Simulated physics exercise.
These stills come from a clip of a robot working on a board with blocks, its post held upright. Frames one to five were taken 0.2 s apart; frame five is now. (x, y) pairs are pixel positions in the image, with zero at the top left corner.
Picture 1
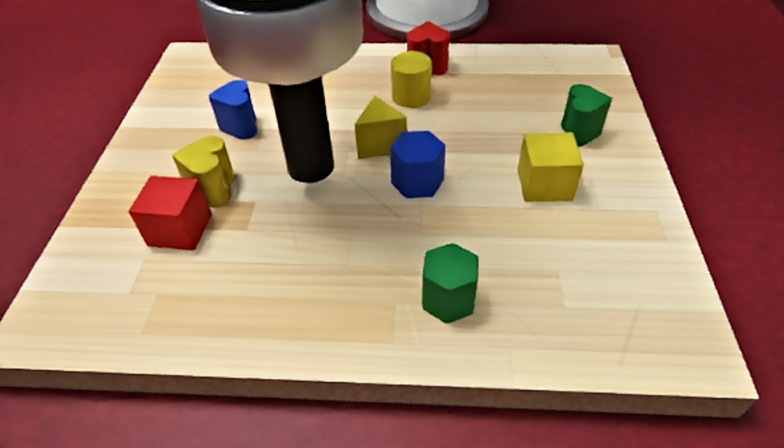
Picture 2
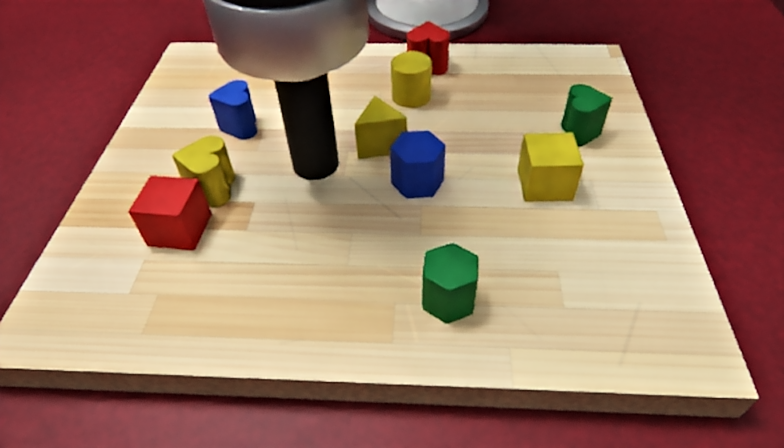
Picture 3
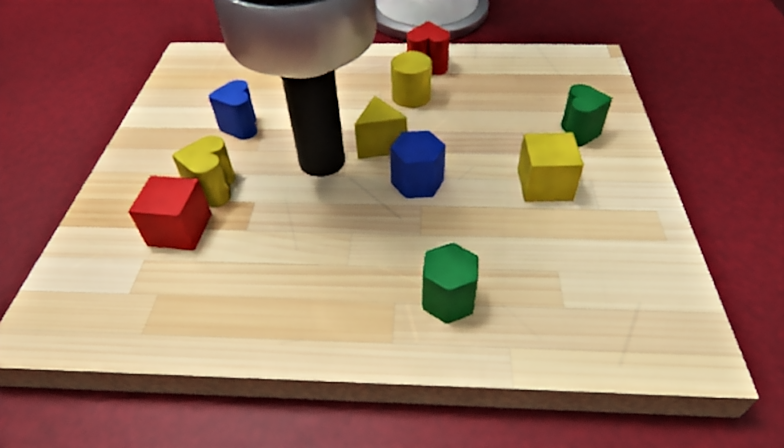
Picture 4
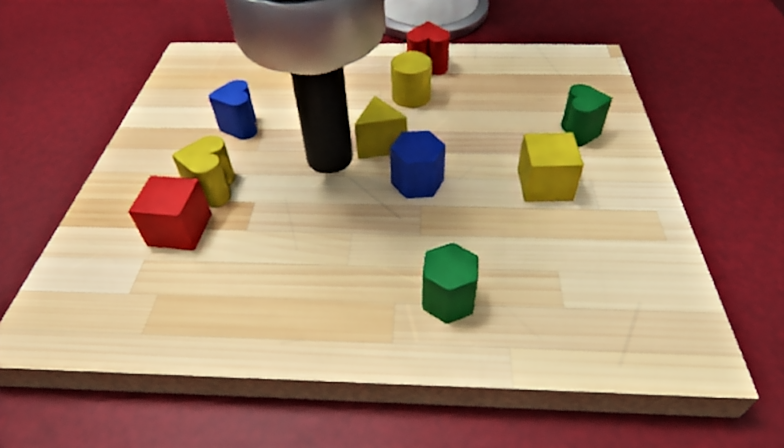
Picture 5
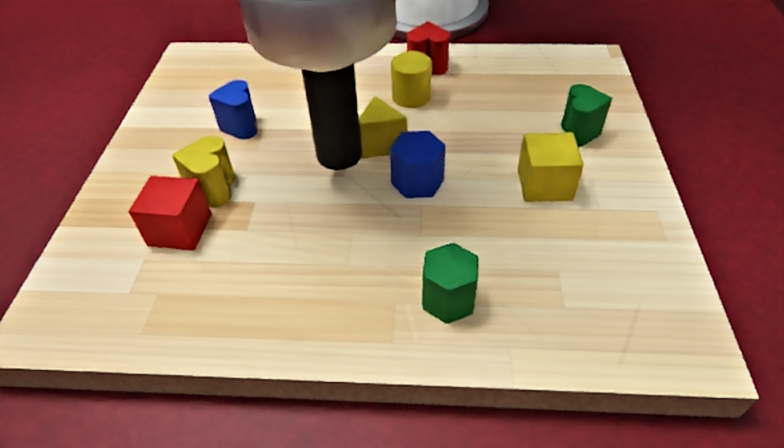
On a wooden board of coloured blocks, a black post under a silver robot arm sliding slightly right, the blocks staying still.
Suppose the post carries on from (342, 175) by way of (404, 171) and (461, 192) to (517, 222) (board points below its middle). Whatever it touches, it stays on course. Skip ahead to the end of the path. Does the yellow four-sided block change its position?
Answer: Yes.
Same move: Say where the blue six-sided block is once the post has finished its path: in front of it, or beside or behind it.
That block remains ahead.
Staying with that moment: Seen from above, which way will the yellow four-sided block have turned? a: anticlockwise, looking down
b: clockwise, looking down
Letter a.
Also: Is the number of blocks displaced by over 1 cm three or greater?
No, I don't think so.
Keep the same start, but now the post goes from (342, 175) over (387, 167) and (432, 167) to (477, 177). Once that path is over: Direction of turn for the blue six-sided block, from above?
Prediction: Clockwise.
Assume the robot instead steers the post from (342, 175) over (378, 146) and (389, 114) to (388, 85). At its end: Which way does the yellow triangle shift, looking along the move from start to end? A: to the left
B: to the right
B: To the right.
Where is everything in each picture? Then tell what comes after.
In the first frame, post tip at (311, 168); block tops, yellow triangle at (379, 111); blue six-sided block at (418, 146); yellow four-sided block at (553, 148).
In the second frame, post at (316, 165); blocks unchanged.
In the third frame, post at (322, 162); blocks unchanged.
In the fourth frame, post at (330, 158); blocks unchanged.
In the fifth frame, post at (339, 155); yellow triangle at (379, 111); blue six-sided block at (418, 146); yellow four-sided block at (553, 148).
What follows on the original path. One third of the way, post at (406, 152); blue six-sided block at (450, 150).
Two thirds of the way, post at (463, 172); blue six-sided block at (514, 166); yellow four-sided block at (560, 148), turned 15° anticlockwise.
At the end, post at (521, 202); yellow triangle in place; blue six-sided block at (579, 191), turned 25° anticlockwise; yellow four-sided block at (574, 150), turned 55° anticlockwise.
